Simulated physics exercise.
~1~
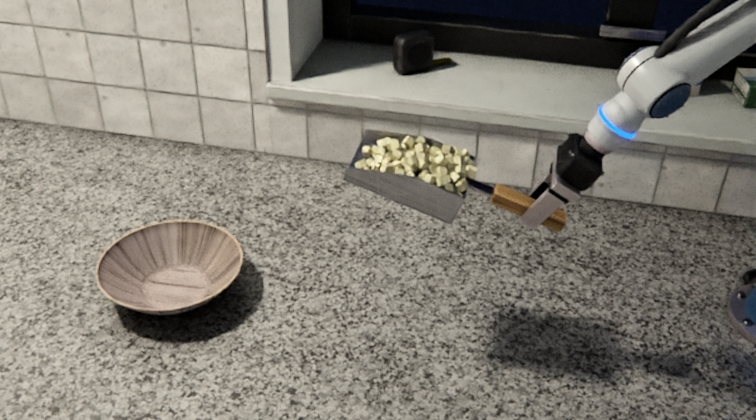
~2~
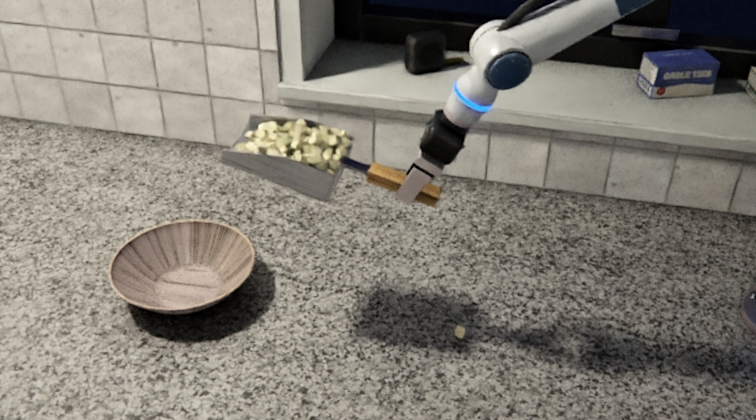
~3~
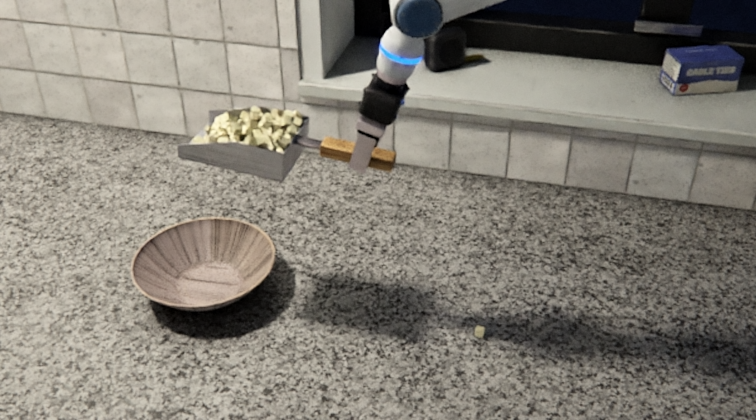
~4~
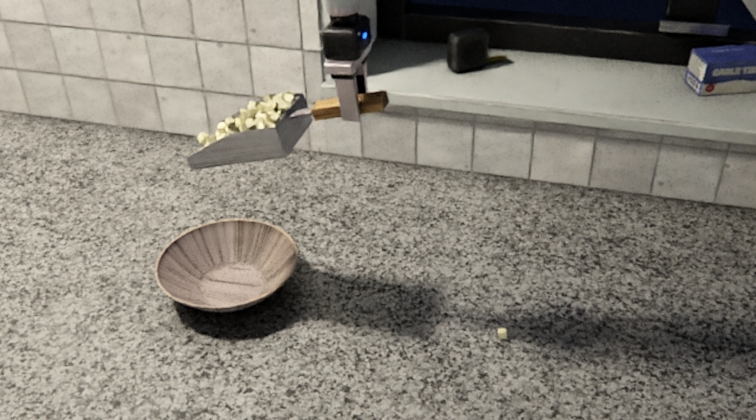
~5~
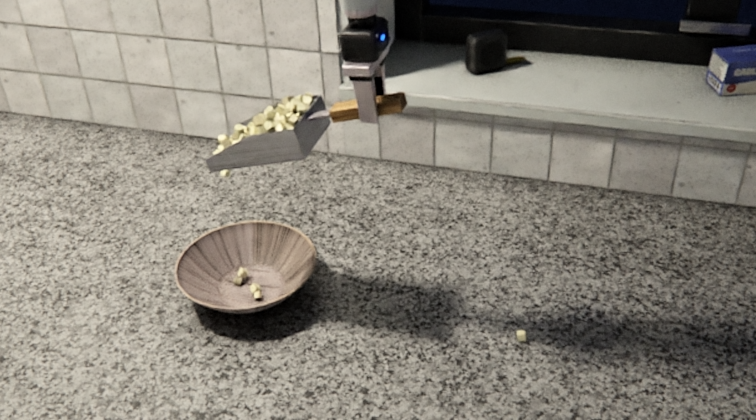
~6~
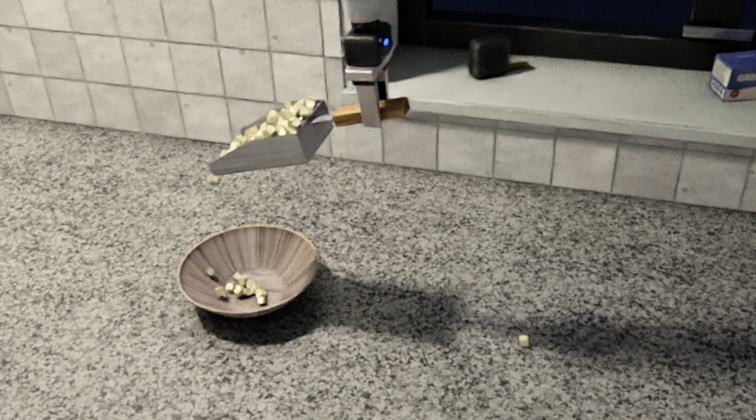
A robot arm carried a scoop heaped with pale vegetable dice left across a speckled counter, dropping one piece on the way, then tipped it above a wooden bowl so a few fell in, while most stayed on the scoop.
